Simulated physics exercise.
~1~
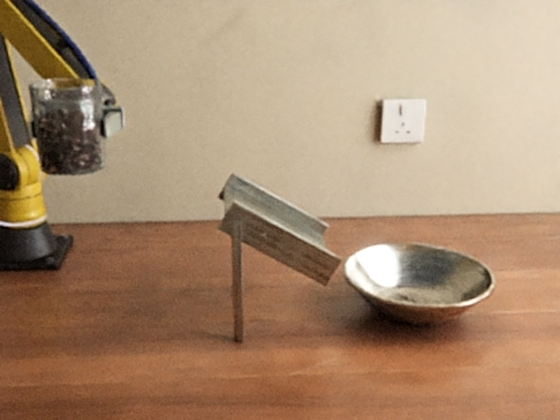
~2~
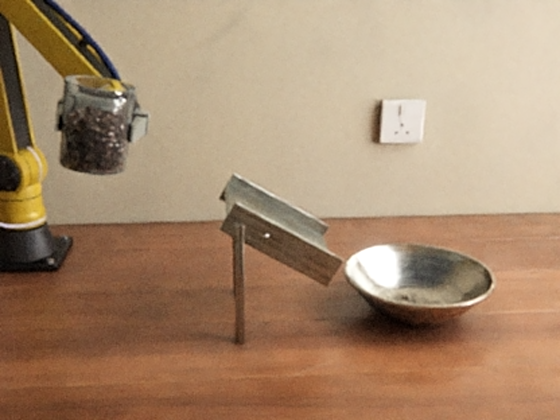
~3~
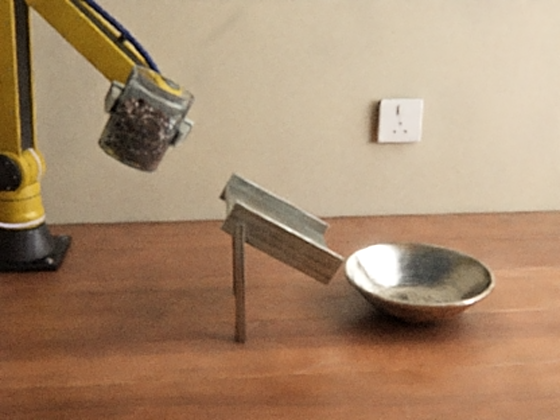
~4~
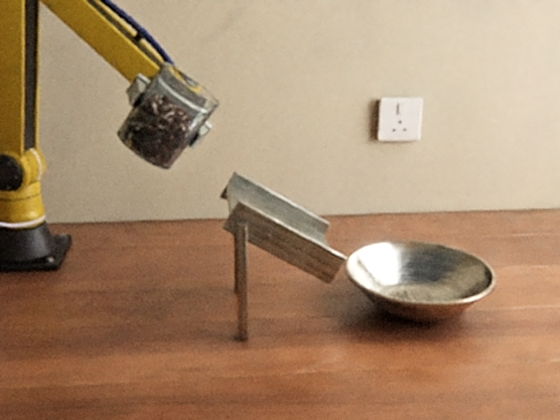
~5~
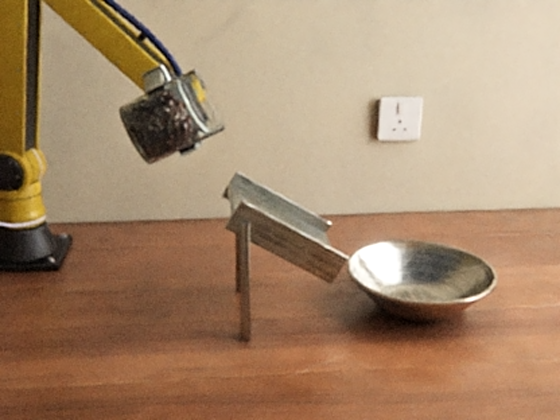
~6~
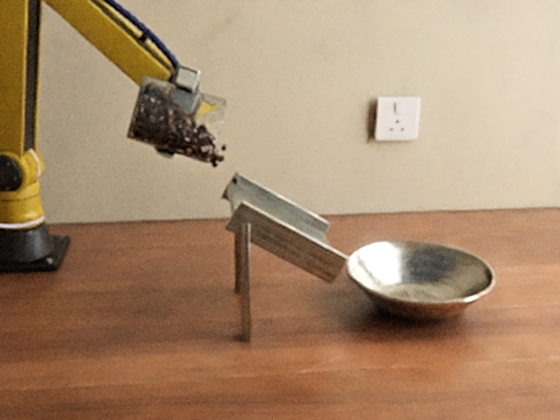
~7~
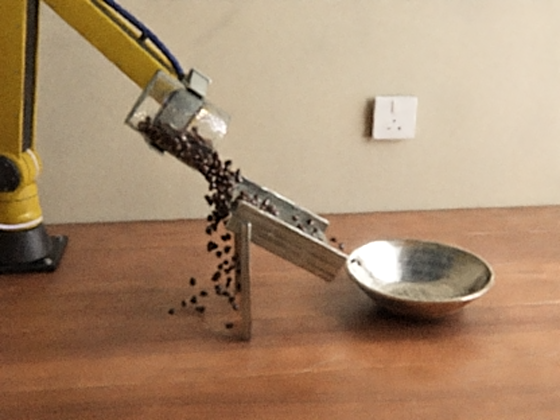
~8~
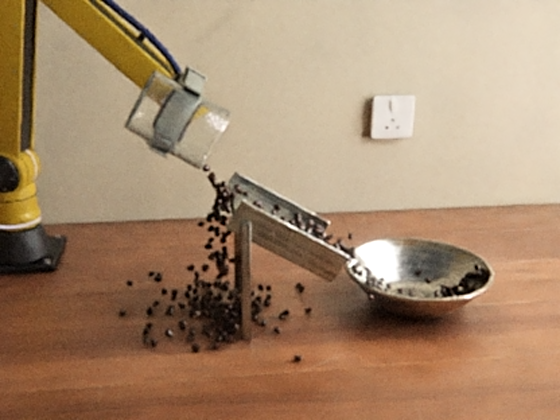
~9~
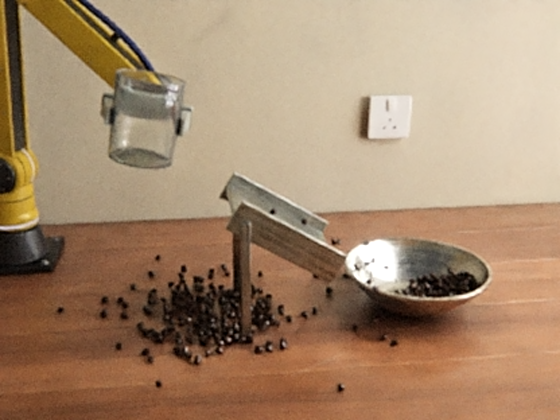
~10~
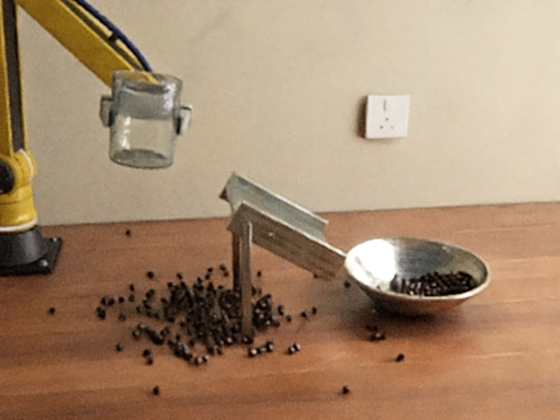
At first, a yellow robot arm holds a clear beaker of dark beans upright, left of a sloping metal chute that leads down to a shallow metal bowl on a wooden table. The arm carries the beaker to the right, tipping it further forward as it nears the chute. Beans gather at the rim, then pour out. Some slide down the chute into the bowl, while many others fall short and scatter around its legs. The arm draws the emptied beaker back left and turns it nearly upright. A small pile rests in the bowl, with a larger spread left on the table.
